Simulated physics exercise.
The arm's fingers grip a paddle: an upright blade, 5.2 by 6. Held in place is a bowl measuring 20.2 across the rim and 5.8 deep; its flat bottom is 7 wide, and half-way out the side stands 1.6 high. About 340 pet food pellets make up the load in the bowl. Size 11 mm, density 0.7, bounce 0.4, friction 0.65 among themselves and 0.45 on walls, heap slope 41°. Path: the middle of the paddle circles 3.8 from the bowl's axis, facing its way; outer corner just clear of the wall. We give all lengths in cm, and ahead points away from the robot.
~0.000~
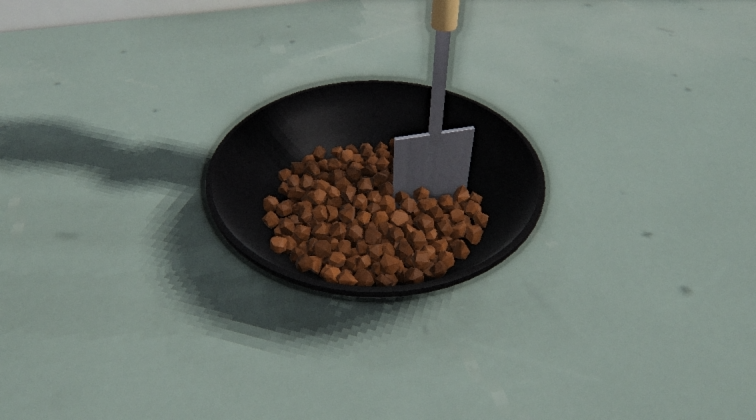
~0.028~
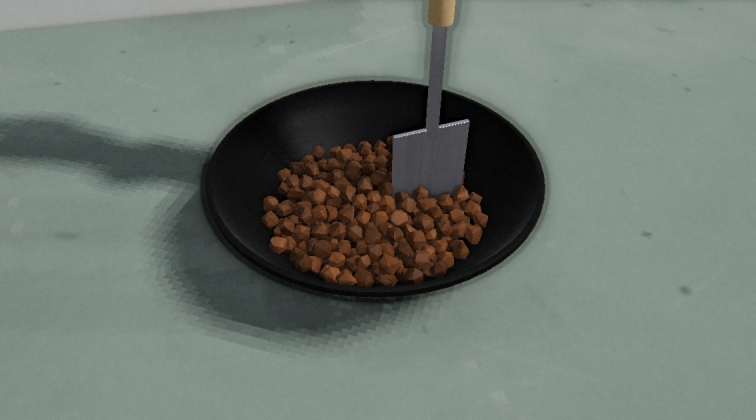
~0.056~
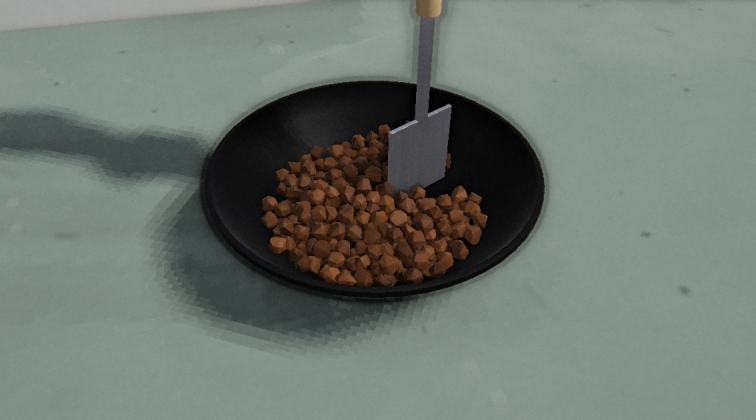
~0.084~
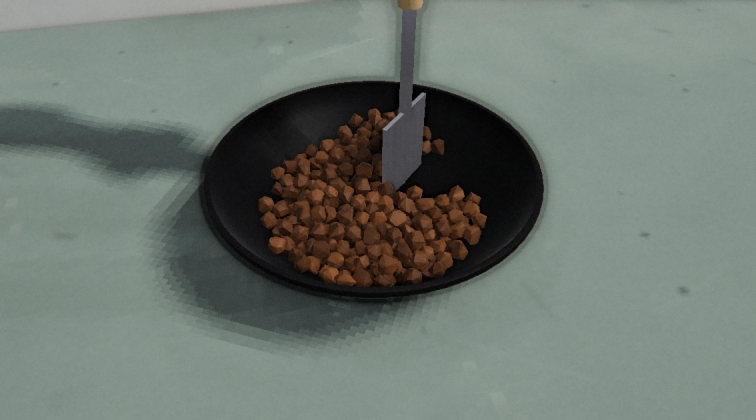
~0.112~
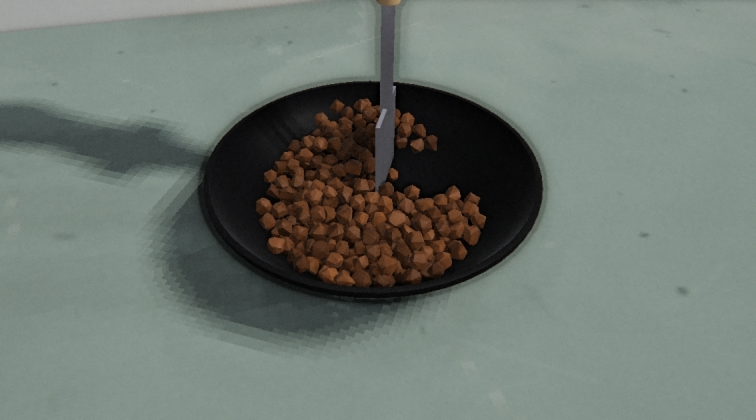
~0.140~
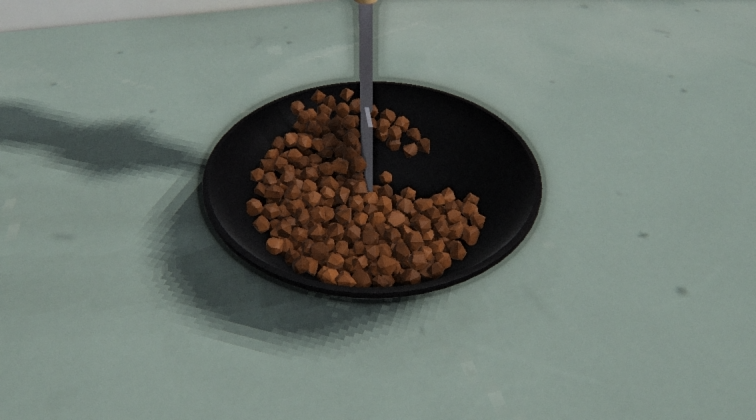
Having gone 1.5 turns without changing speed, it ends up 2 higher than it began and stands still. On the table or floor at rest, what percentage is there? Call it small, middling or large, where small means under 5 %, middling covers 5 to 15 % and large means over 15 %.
I would call it middling.
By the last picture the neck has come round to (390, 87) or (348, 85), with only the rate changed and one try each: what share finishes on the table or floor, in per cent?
First try: Around 0 %; second try: Around 20 %.
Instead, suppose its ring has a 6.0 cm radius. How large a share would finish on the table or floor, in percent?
Then about 0 per cent.
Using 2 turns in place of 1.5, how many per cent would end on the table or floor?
I'd reckon near 10 per cent.
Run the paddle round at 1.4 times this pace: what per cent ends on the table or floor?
It would come to around 25 percent.
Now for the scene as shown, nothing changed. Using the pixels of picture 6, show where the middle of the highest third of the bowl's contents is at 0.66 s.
It is centred roughly at (380, 173).
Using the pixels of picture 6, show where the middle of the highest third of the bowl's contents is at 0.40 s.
Roughly pixel (399, 250).
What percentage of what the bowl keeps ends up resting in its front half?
Roughly 50 per cent.
By 0.40 s, 260° round, highest piece 9 above the table; 318 in the bowl, 6 on the table or floor, 12 in flight or on the tool.
By 0.66 s, 77° round, highest piece 7 above the table; 303 in the bowl, 31 on the table or floor, 2 in flight or on the tool.
By 0.99 s, 180° round, highest piece 7 above the table; 303 in the bowl, 33 on the table or floor.
By 1.69 s, 180° round, highest piece 7 above the table; 303 in the bowl, 33 on the table or floor.
Final count, 303 in the bowl, 33 on the table or floor. That is 10 % on the table or floor.
